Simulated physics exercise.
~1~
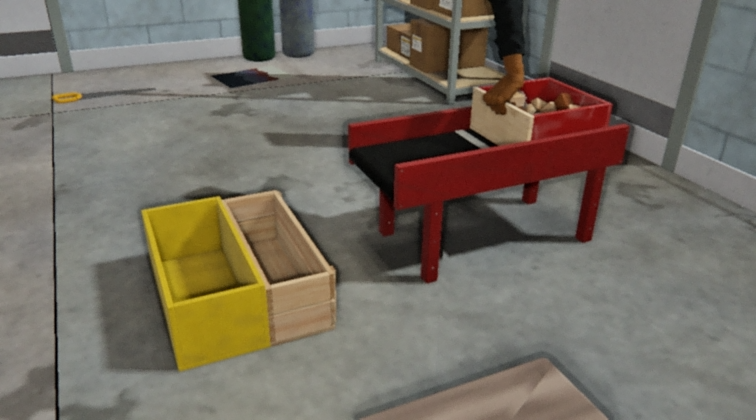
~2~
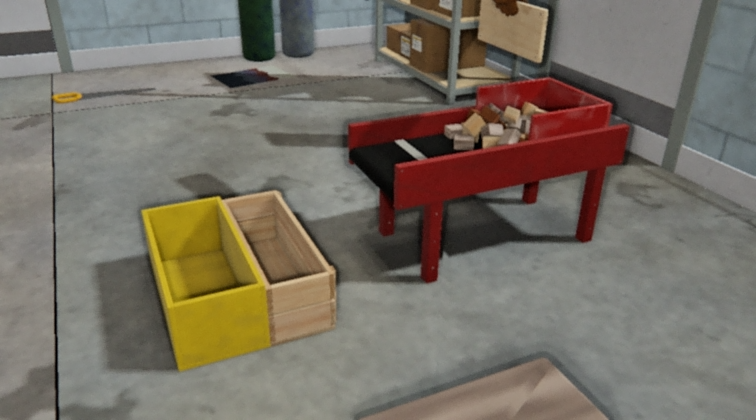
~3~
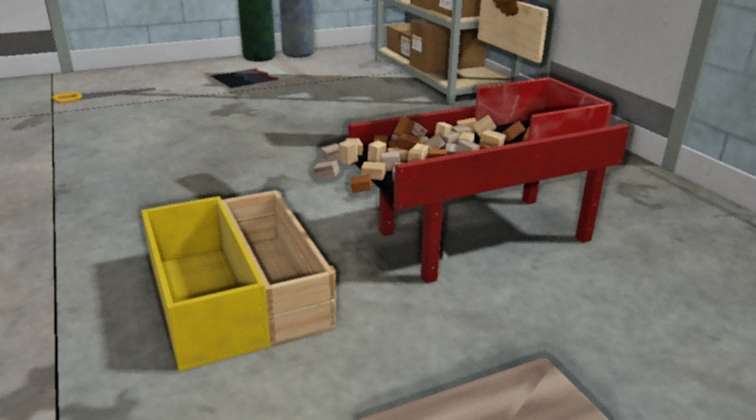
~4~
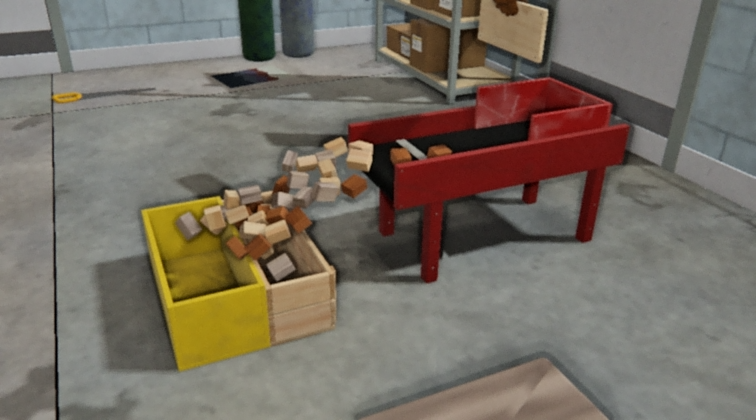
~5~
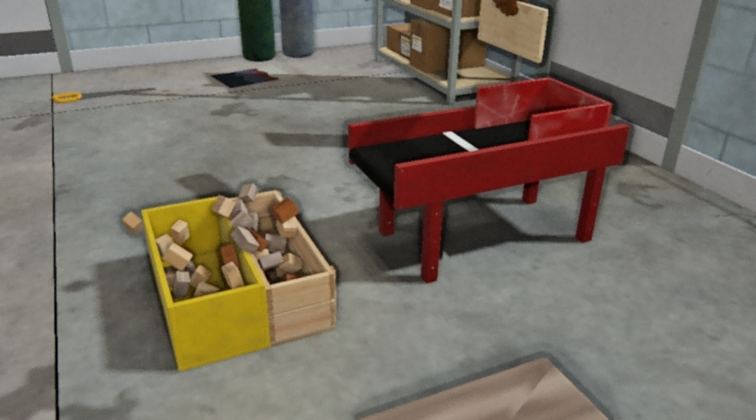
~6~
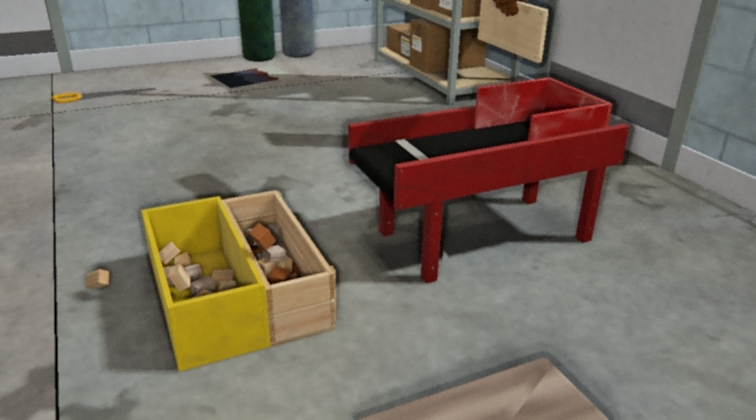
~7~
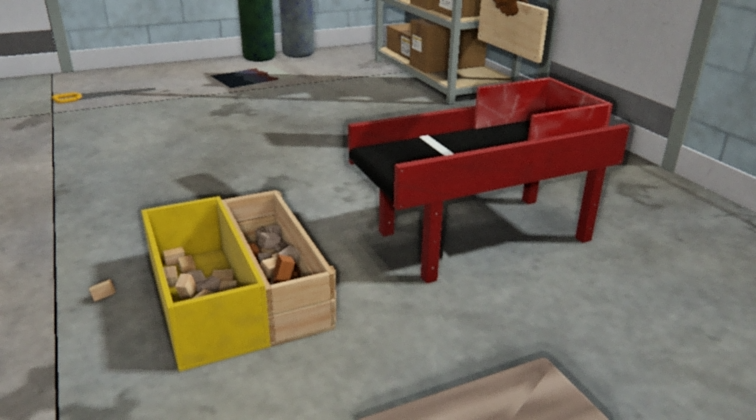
A hand lifts a gate and wooden blocks ride the belt left into two boxes, one landing outside.
